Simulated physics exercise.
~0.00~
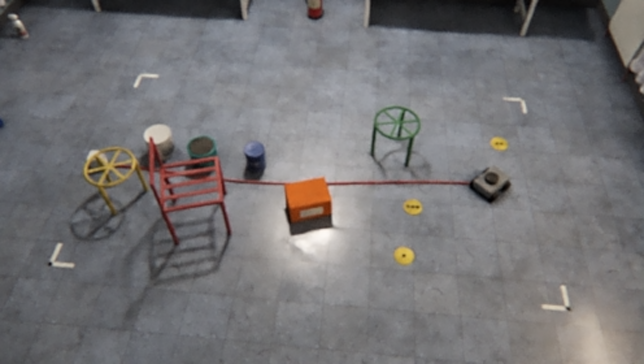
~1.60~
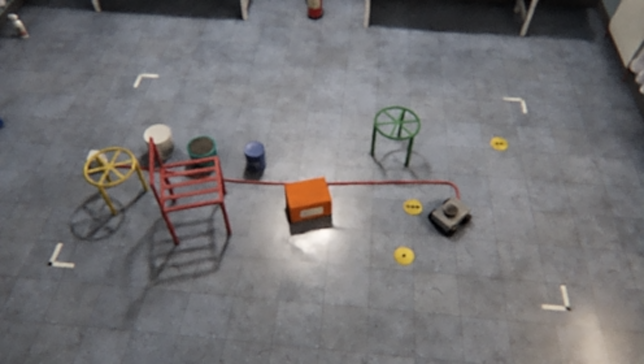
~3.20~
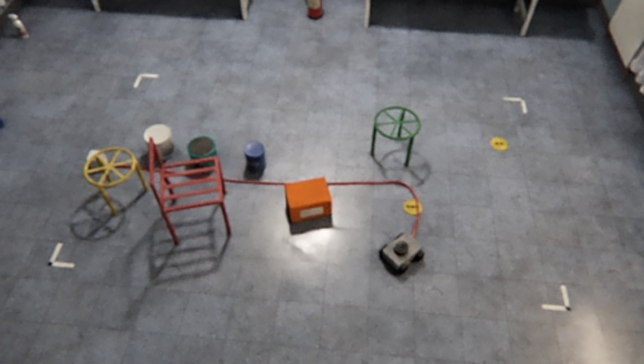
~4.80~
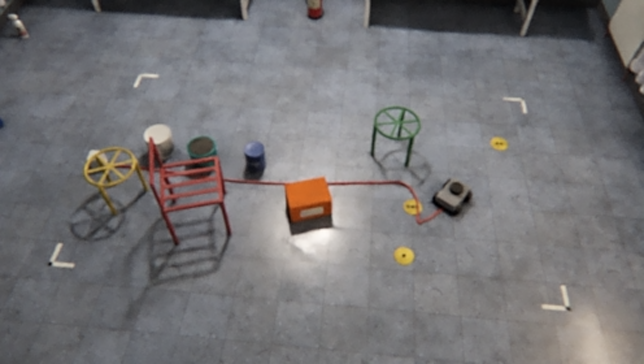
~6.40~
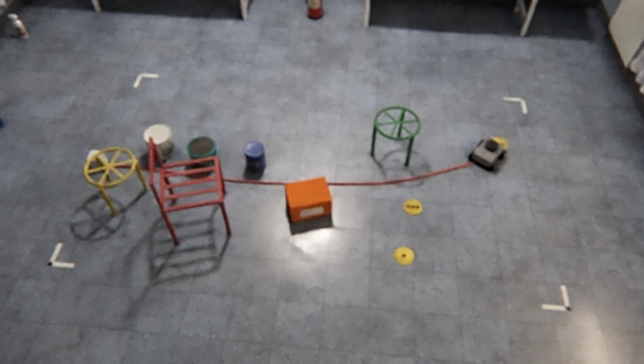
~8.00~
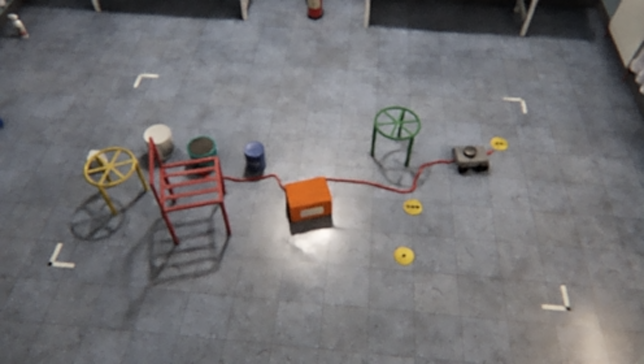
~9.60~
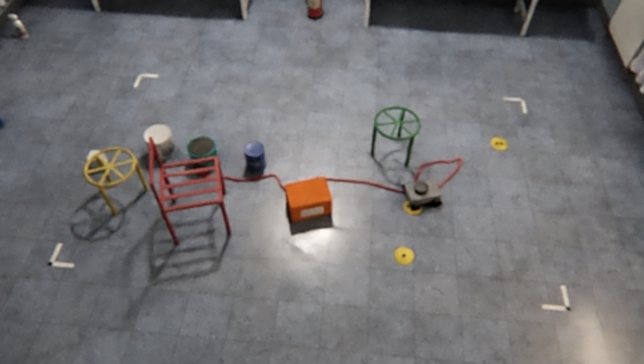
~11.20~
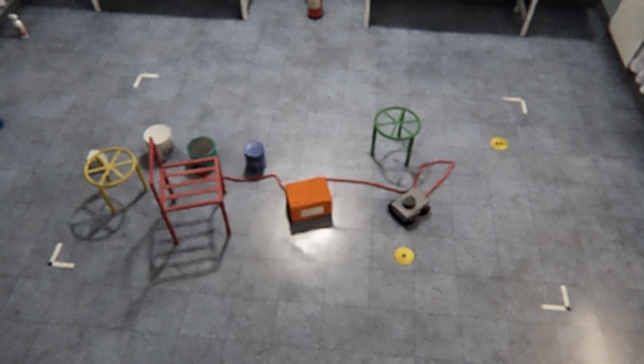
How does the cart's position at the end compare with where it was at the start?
The cart starts on the right side of the floor, well to the right of the green stool, and ends farther left and slightly lower, on the middle yellow mark just below that stool.
